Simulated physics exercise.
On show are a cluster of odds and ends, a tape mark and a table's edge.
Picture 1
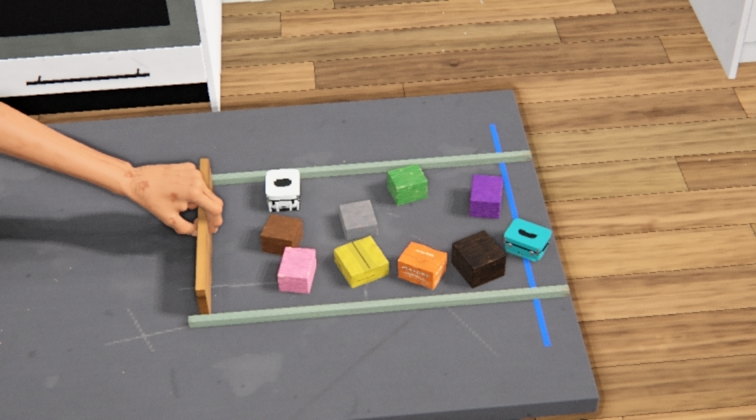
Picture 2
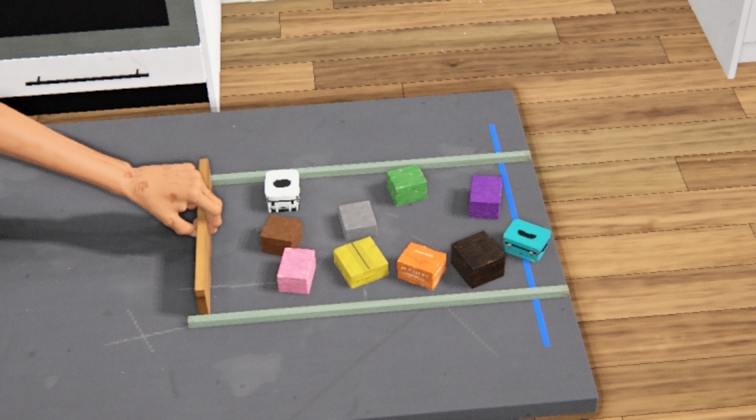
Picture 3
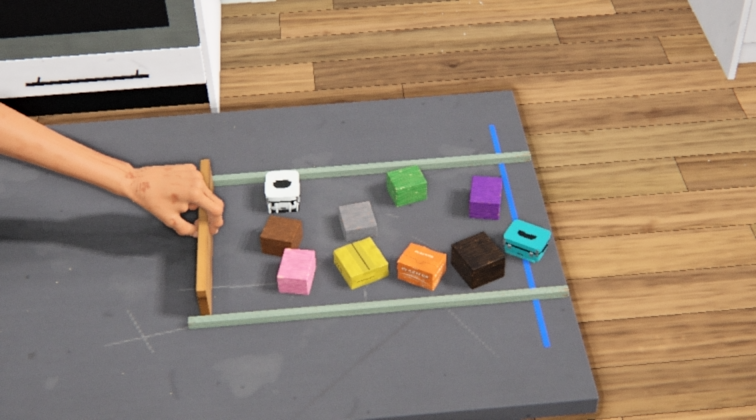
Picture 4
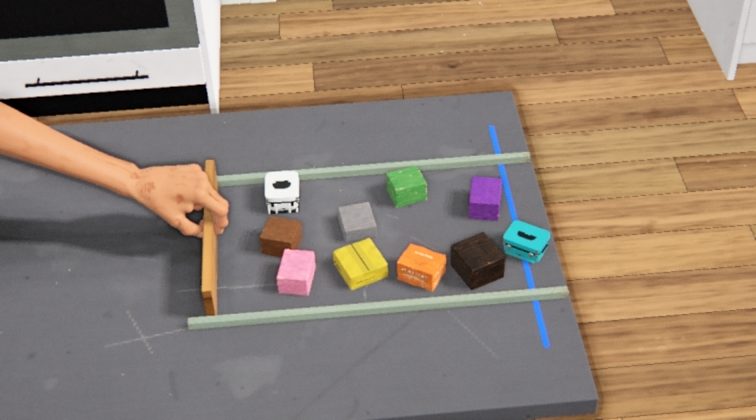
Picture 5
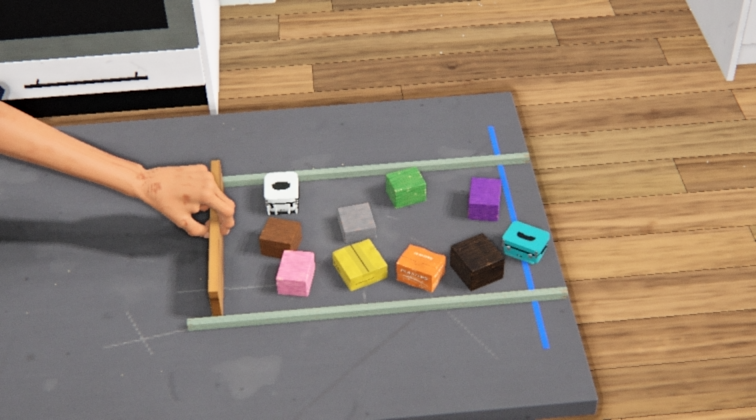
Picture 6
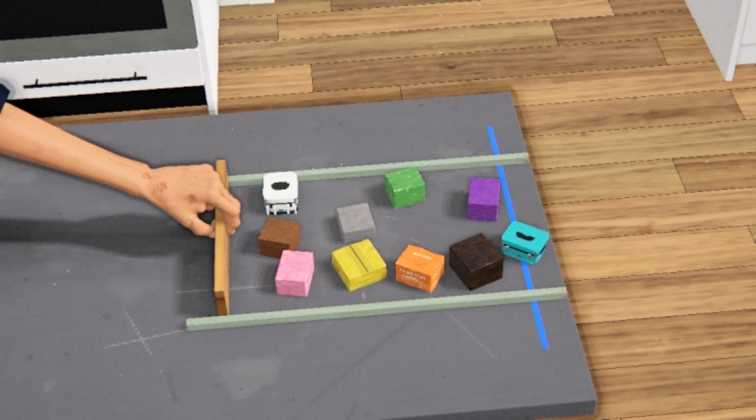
On a gray tabletop in a room with a wooden floor, a hand holds an upright wooden board at the left of two pale rails, then slides it slightly right toward colored blocks and cases, which stay still near a blue tape line.
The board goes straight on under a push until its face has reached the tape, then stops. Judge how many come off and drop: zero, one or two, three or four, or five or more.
Five or more come off.
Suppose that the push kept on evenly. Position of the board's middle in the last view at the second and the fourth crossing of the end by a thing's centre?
At (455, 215) for the second, at (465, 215) for the fourth.
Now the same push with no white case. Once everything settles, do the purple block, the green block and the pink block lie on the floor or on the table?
So: The purple block goes down, the green block does not drop, the pink block does not drop.
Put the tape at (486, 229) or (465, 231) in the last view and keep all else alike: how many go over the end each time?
First try 4, second try 3.
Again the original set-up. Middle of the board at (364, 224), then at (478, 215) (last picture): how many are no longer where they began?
The counts are 9 and 10.
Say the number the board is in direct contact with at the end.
The count in contact is 3.
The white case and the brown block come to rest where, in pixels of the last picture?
The white case finishes at (519, 174); the brown block finishes at (530, 215).
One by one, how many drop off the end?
The number that fall is 7.
Soon after, none off yet; turquoise case at rest near (525, 244); purple block at rest near (484, 199); black block at rest near (476, 262).
After that, none off yet; turquoise case on its side near (571, 256); purple block displaced a little near (495, 197); black block displaced well along near (543, 249).
In the end, the number that fall off is five or more; gone, yellow box, grey block, green block, orange box, black block, purple block and turquoise case.
